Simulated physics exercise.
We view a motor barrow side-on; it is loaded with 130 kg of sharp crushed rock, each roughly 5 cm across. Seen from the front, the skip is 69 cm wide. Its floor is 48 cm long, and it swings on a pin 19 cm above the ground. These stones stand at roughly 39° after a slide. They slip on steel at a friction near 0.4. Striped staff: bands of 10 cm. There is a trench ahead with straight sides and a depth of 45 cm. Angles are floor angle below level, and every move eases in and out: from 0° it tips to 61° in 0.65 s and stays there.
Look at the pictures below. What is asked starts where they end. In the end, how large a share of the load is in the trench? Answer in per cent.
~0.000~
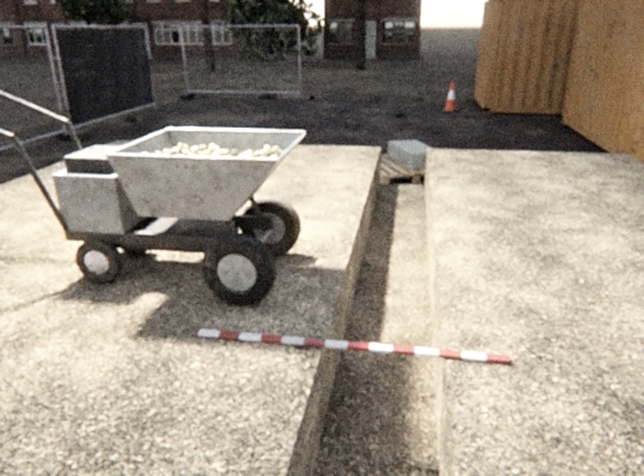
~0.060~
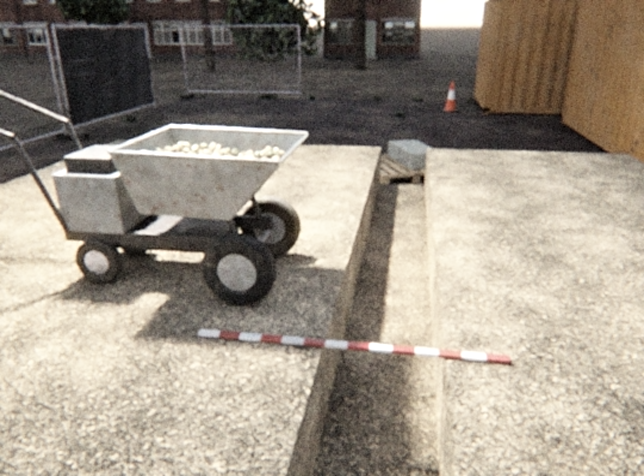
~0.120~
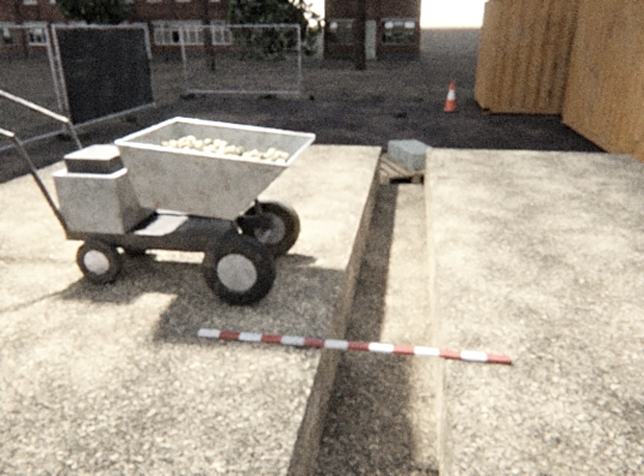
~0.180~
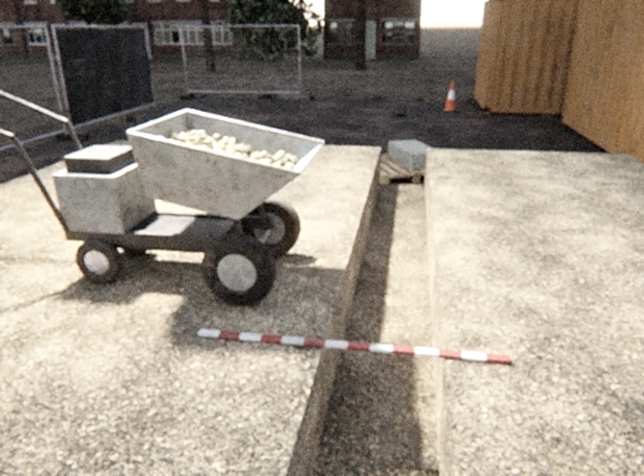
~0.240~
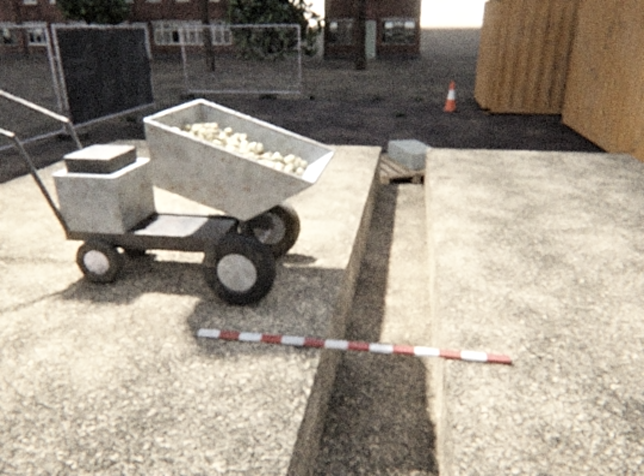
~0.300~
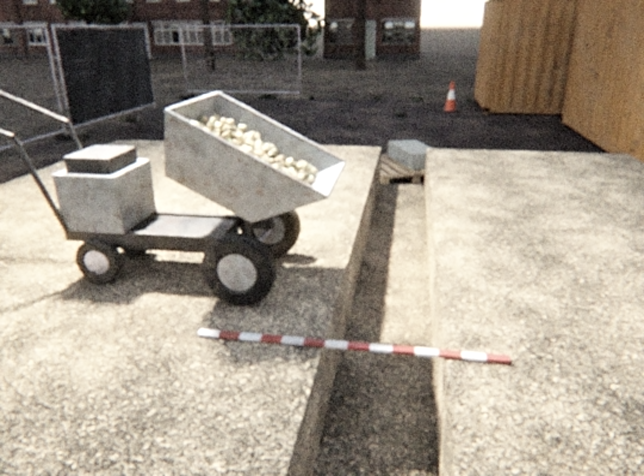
A share of roughly 48 %.
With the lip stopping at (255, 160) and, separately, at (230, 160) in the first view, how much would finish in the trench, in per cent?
Roughly 50 percent for the first, and 50 percent for the second.
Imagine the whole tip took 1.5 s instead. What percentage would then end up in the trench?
Then about 40 per cent.
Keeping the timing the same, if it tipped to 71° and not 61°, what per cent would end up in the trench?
It would be near 95 per cent.
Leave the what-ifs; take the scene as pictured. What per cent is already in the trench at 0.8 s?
By then, around 5 percent.
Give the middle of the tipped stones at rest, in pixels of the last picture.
Resting centre: About (408, 351).
After 0.5 s the floor is at 52°; 100 % in the skip; the foremost stones are at (336, 219).
After 0.8 s the floor is at 61°; 96 % in the skip, 4 % in the trench; the foremost stones are at (398, 263).
After 1.1 s the floor is at 61°; 64 % in the skip, 33 % in the trench, 3 % past the trench; the foremost stones are at (506, 308).
After 3.0 s the floor is at 61°; 49 % in the skip, 48 % in the trench, 3 % past the trench; the foremost stones are at (561, 309).
